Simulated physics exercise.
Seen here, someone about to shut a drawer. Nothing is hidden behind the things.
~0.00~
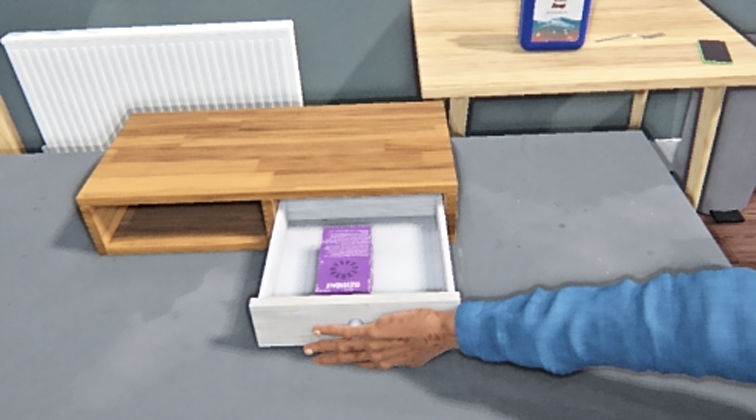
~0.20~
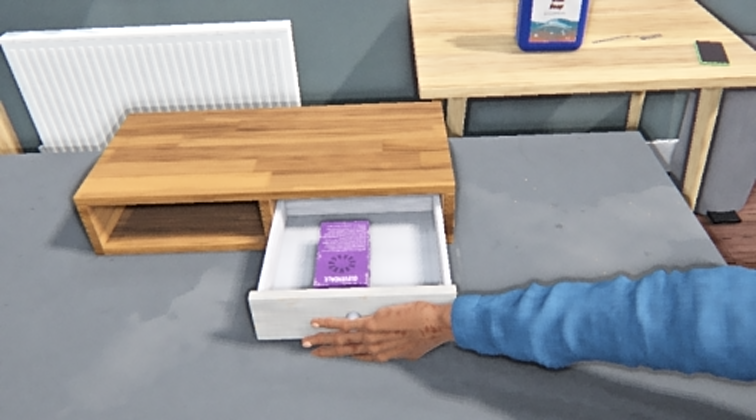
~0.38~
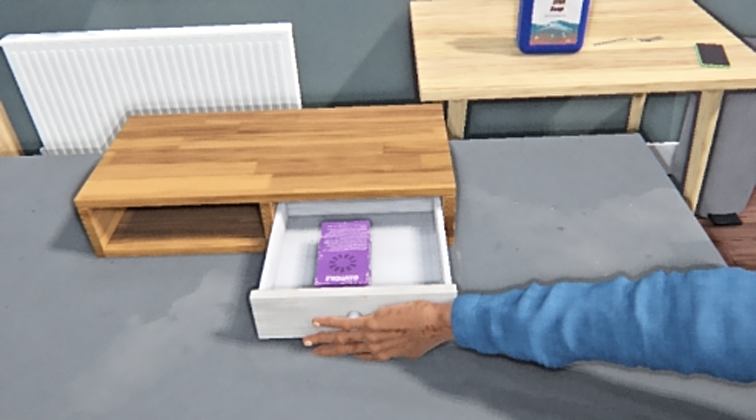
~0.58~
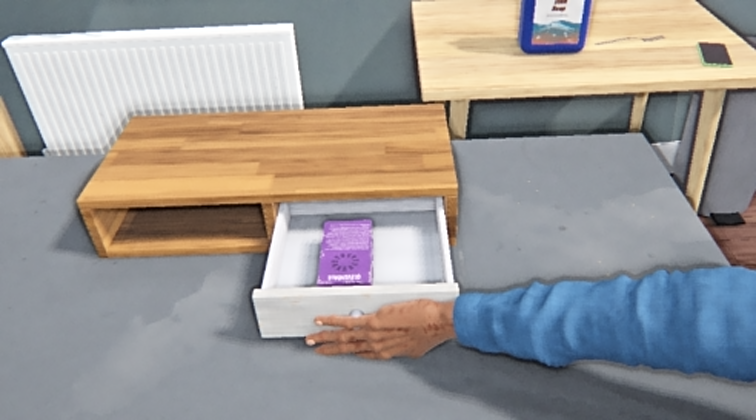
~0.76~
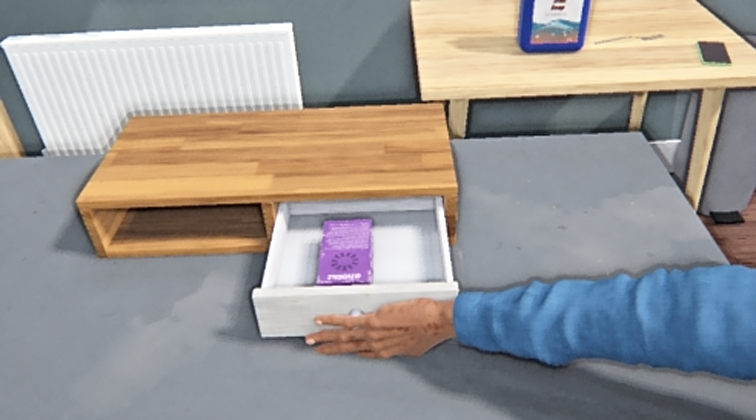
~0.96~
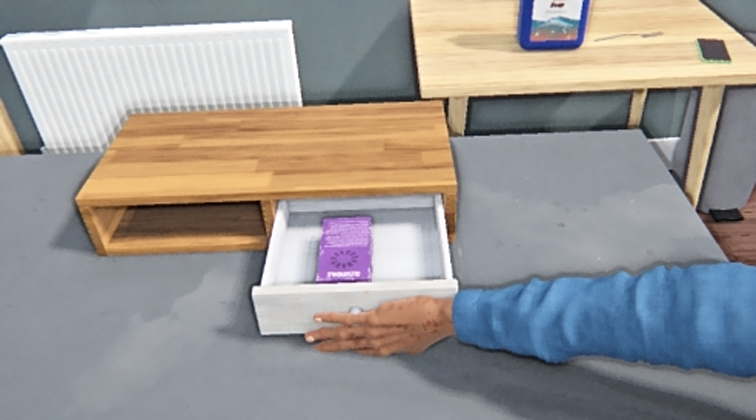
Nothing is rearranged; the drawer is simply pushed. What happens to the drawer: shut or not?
The drawer shuts flush.
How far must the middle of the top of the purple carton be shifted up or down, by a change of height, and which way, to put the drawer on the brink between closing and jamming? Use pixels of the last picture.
Roughly 12 pixels up.
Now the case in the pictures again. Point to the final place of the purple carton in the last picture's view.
Roughly at (351, 179).
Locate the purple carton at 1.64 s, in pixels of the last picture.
Around (350, 203).
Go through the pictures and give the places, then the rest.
In the first frame, drawer (359, 259) wide open; purple carton (346, 269).
In the second frame, drawer (357, 254) wide open; chest (279, 174).
In the third frame, drawer (357, 253) wide open; purple carton (345, 262).
In the fourth frame, drawer (360, 253) wide open; chest (282, 177).
In the fifth frame, drawer (359, 252) wide open; purple carton (347, 261).
In the sixth frame, drawer (359, 249) wide open; chest (281, 174).
Around 1.36 s, drawer about half in.
Finally (2.4 s), the drawer goes all the way in.
